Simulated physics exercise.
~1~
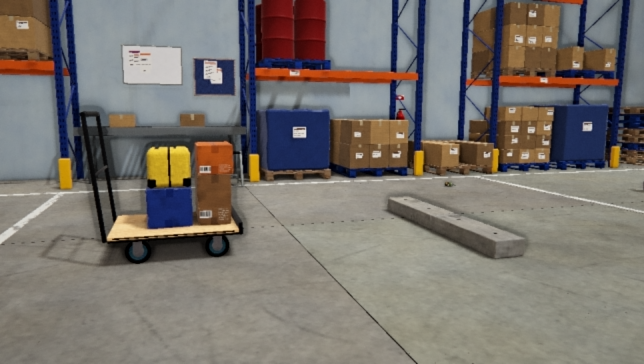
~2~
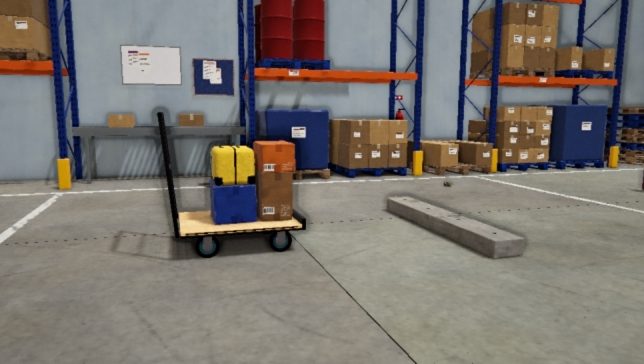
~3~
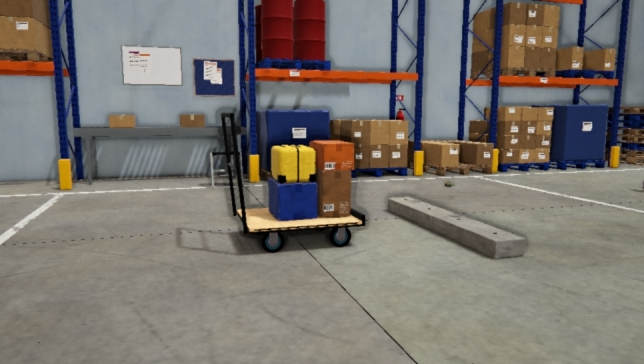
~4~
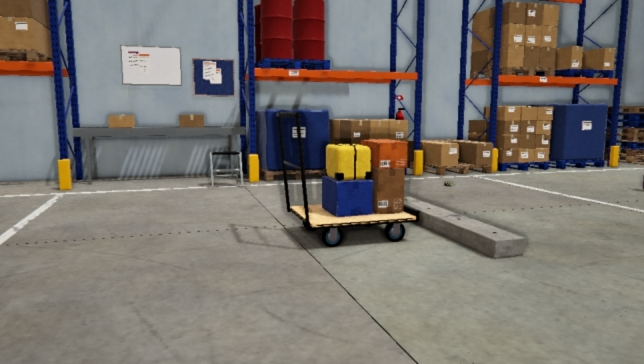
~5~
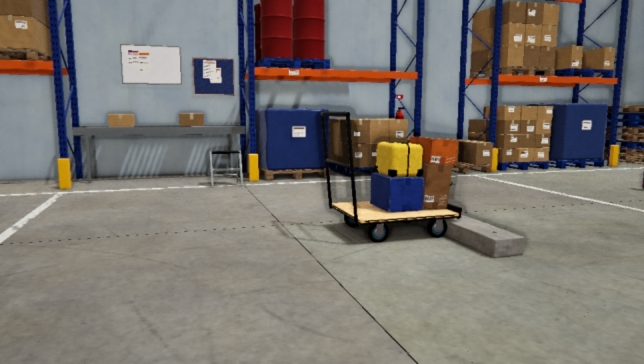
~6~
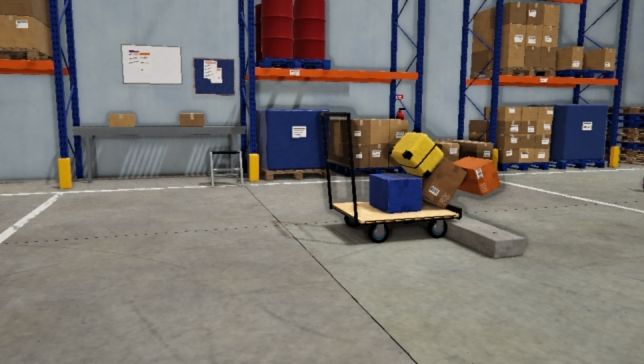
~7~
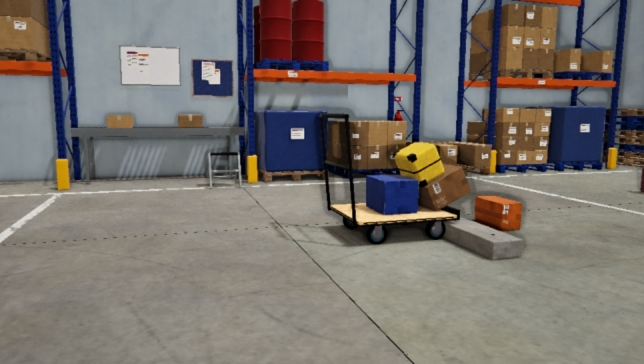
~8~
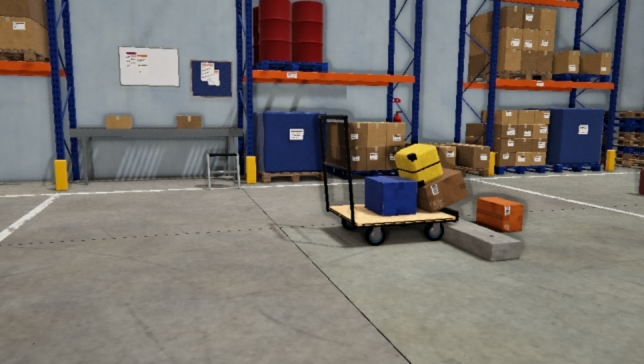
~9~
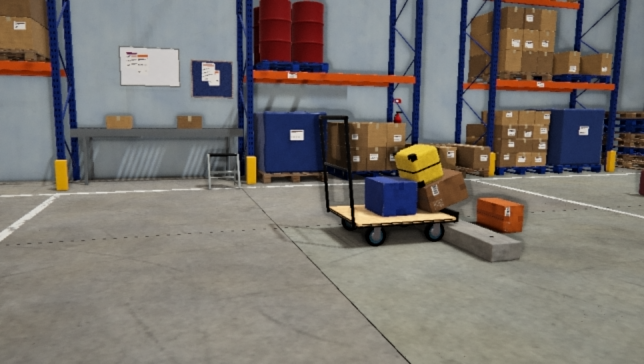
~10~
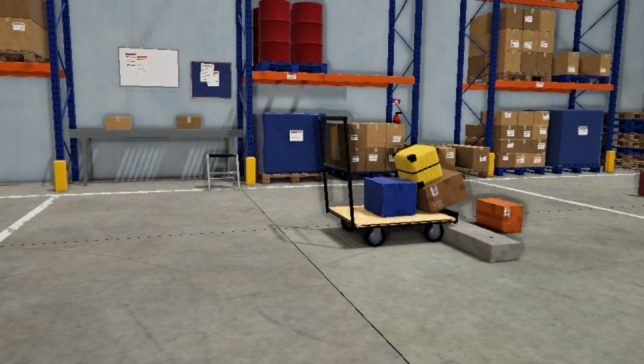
In the video, a trolley carrying a blue carton, yellow suitcase, brown carton and orange parcel rolls right across a warehouse floor and stops at a kerb; the orange parcel topples to the floor beyond, while the tilted suitcase, tipped brown carton and blue carton stay aboard.
